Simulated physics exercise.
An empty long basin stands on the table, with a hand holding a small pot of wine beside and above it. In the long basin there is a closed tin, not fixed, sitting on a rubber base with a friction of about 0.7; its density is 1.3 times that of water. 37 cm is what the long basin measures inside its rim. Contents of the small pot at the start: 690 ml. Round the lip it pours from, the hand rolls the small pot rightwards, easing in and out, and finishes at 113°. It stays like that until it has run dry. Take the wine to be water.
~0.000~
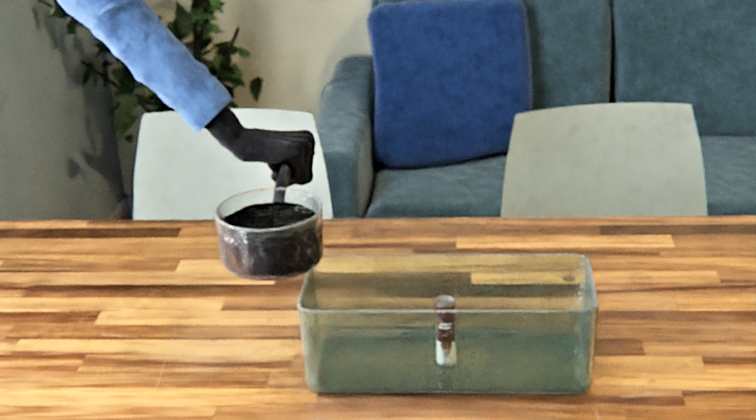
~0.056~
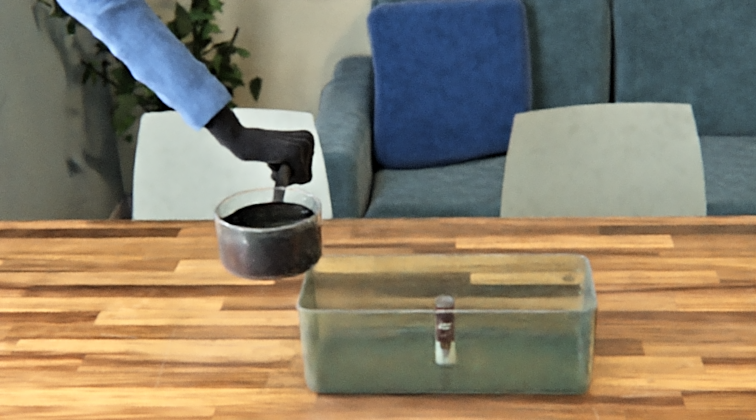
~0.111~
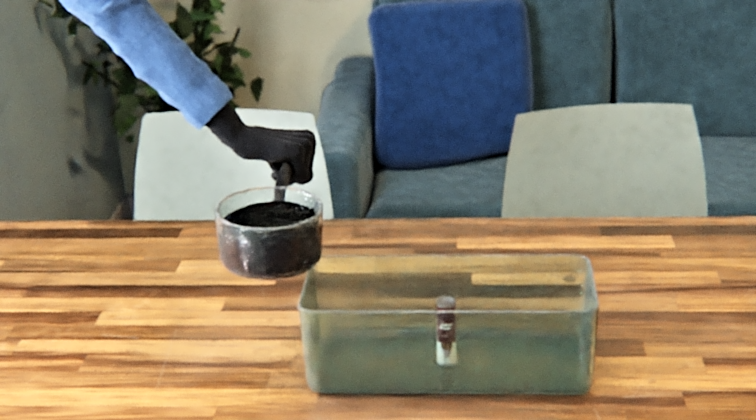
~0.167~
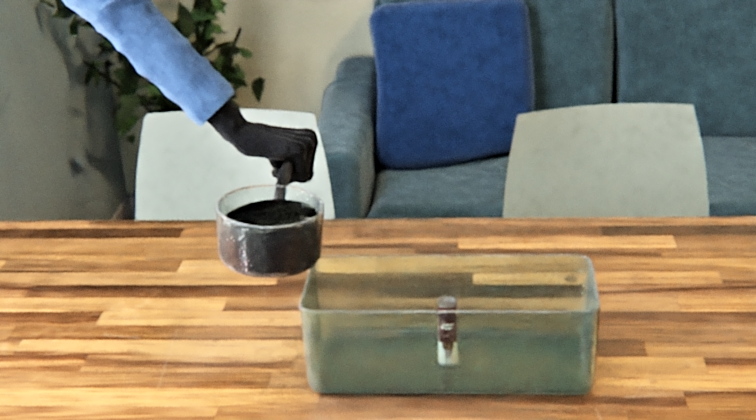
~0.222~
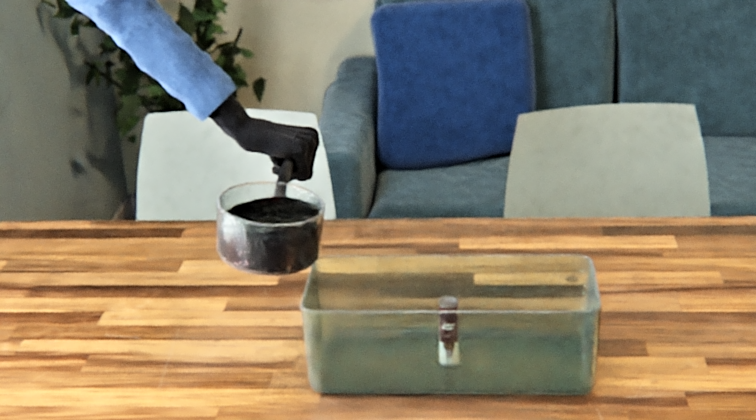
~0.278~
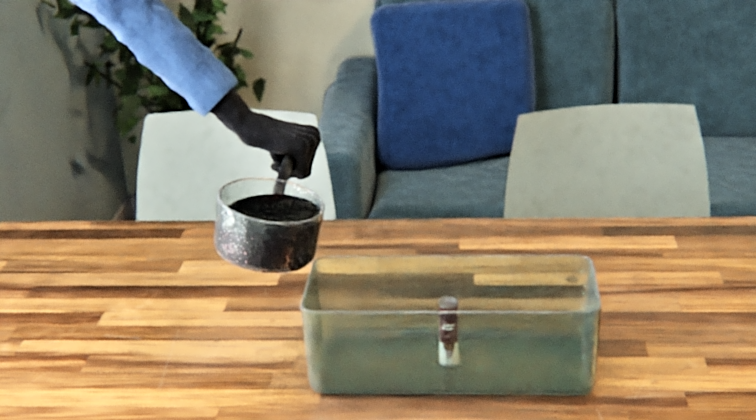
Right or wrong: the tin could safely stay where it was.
Right, it remains upright.
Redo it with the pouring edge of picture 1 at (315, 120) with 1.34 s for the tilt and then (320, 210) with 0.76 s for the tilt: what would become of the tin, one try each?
Trial 1 - tin tips; trial 2 - tin tips.
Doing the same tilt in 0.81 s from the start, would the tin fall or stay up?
Then the tin tumbles.
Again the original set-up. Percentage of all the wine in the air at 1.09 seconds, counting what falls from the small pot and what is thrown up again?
Around 14 percent of the liquid.
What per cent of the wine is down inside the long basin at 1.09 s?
Near 78 in a hundred.
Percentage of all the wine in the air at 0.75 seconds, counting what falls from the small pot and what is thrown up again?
28 %.
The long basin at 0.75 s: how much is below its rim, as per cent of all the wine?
Near 10 in a hundred.
After 0.75 s the tilt is 67° and 61 per cent is still to pour; the tin stands where it began.
After 1.09 s the tilt is 104° and 8 per cent is still to pour; the tin stands where it began.
After 1.45 s the tilt is 113° and 0 per cent is still to pour; the tin stands where it began.
After 1.84 s the tilt is 113° and 0 per cent is still to pour; the tin stands where it began.
In the end the tin stands where it began.
